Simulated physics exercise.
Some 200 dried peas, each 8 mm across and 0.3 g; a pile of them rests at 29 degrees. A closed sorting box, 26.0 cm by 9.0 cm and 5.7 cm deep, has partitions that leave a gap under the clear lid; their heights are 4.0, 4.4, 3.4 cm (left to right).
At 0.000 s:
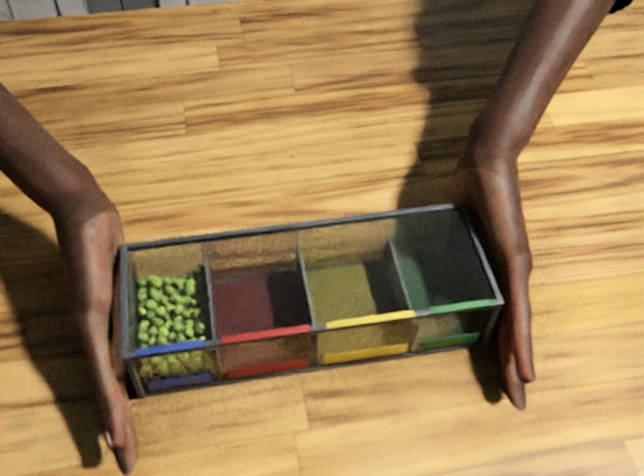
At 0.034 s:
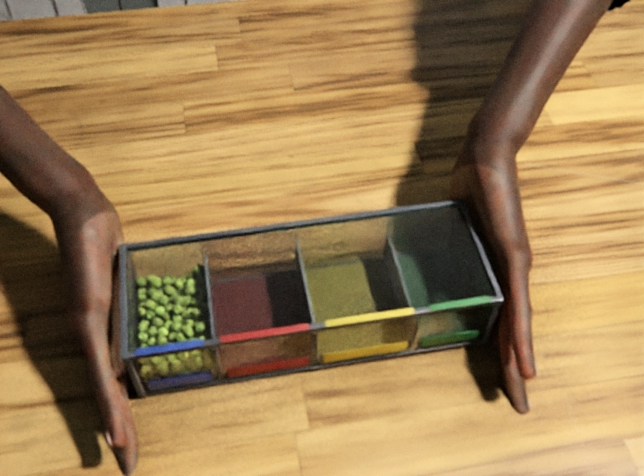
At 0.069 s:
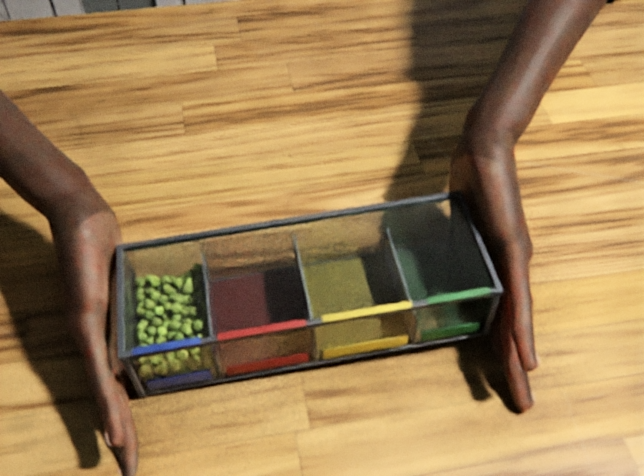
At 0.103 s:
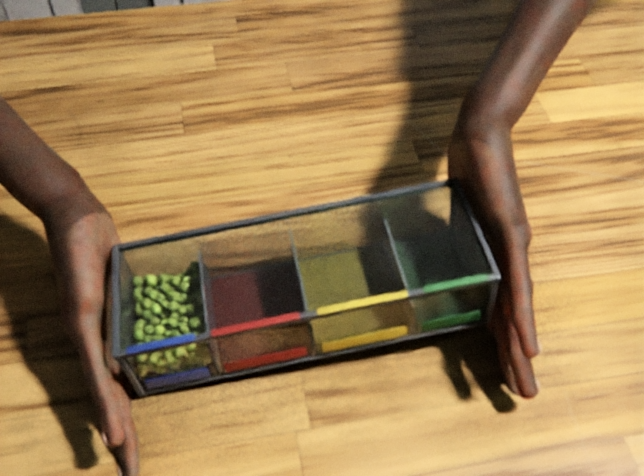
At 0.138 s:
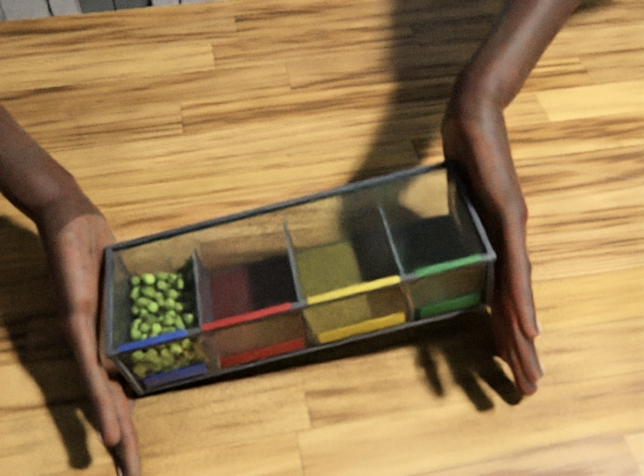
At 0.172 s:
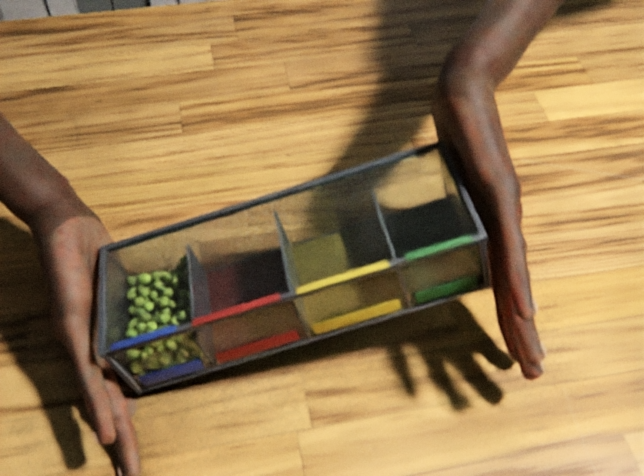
Two hands tilt a clear divided box, raising its right end, green peas at left.
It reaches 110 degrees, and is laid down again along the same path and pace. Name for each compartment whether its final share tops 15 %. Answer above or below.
Red: Below, blue: Above, green: Below, yellow: Below.
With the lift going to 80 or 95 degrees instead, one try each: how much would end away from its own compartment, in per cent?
Some 0 and 0 per cent.
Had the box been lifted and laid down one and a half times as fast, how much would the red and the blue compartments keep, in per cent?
Red 0, blue 100.
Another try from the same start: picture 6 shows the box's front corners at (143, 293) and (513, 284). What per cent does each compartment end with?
Red 10, blue 70, green 20, yellow 0.
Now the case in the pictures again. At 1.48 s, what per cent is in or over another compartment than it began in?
Some 0 per cent.
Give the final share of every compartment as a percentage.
Red 0; blue 100; green 0; yellow 0.
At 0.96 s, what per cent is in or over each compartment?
Red 0; blue 100; green 0; yellow 0.
Then, at 0.96 s, tilt 110 degrees; blue 100 %.
After 1.48 s, tilt 49 degrees; blue 100 %.
After 2.06 s, tilt 0 degrees; blue 100 %.
By 2.6 s all is still; red 0 %, blue 100 %, green 0 %, yellow 0 %.
